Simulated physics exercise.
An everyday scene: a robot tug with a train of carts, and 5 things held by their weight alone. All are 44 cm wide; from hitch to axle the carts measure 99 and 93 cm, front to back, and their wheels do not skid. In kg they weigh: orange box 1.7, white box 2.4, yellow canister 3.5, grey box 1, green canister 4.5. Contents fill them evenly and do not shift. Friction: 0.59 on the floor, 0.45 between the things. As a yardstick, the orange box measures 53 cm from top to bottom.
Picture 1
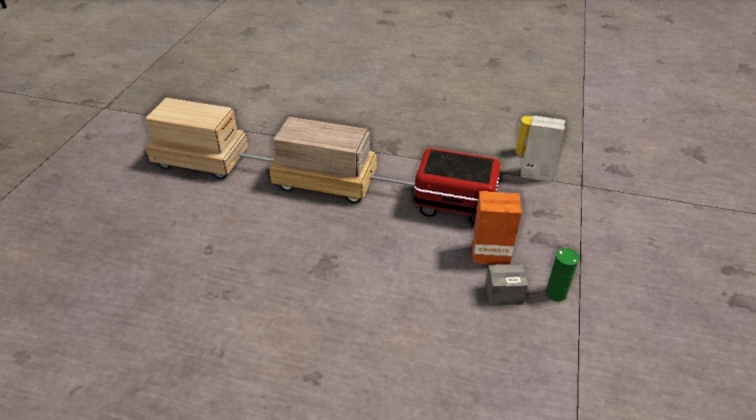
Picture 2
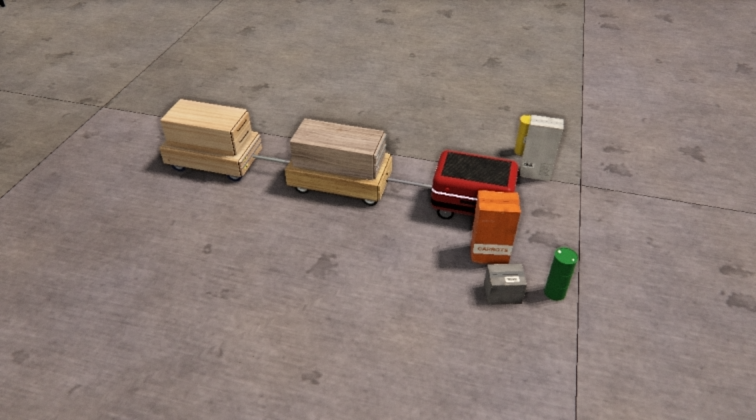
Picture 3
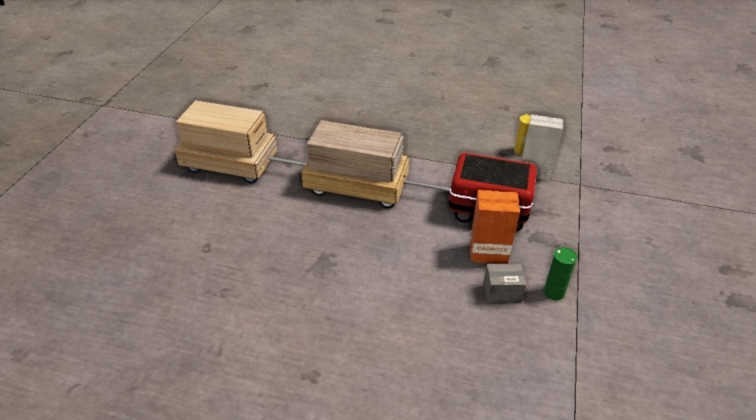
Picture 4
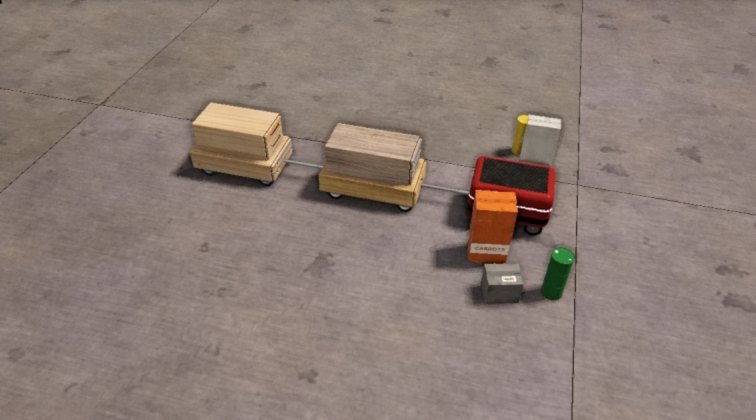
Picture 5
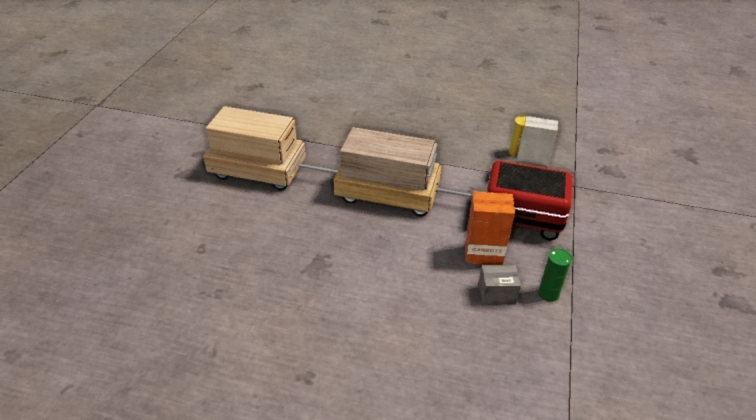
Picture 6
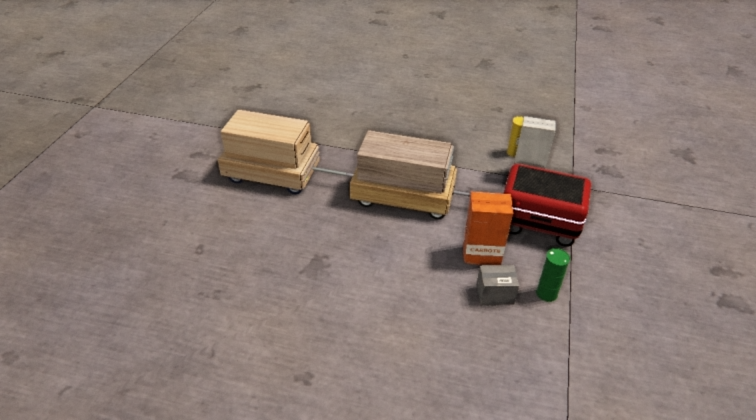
A red robot tug pulls two wooden carts loaded with wooden blocks steadily to the right across a grey floor, passing behind an orange box, with white and grey boxes and yellow and green canisters standing nearby.
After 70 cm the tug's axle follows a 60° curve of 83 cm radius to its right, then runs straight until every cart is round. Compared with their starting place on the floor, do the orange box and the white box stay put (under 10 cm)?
The orange box leaves its spot and the white box stays put.
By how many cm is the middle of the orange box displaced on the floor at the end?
Some 18 cm.
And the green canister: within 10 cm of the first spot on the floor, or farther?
The green canister leaves its spot.
Then, 1.70 s after the last picture, tug has run 217 cm; orange box slid 3 cm near (486, 232).
Then, 3.30 s after the last picture, tug has run 350 cm; orange box slid 18 cm near (488, 247); green canister slid 30 cm; grey box slid 6 cm.
At rest, tipped over on the floor, green canister; not toppled but over 10 cm from the start, orange box; the other 3 in place, give or take 10 cm. Seen from the same camera at the end, orange box near (488, 247), white box near (533, 150).
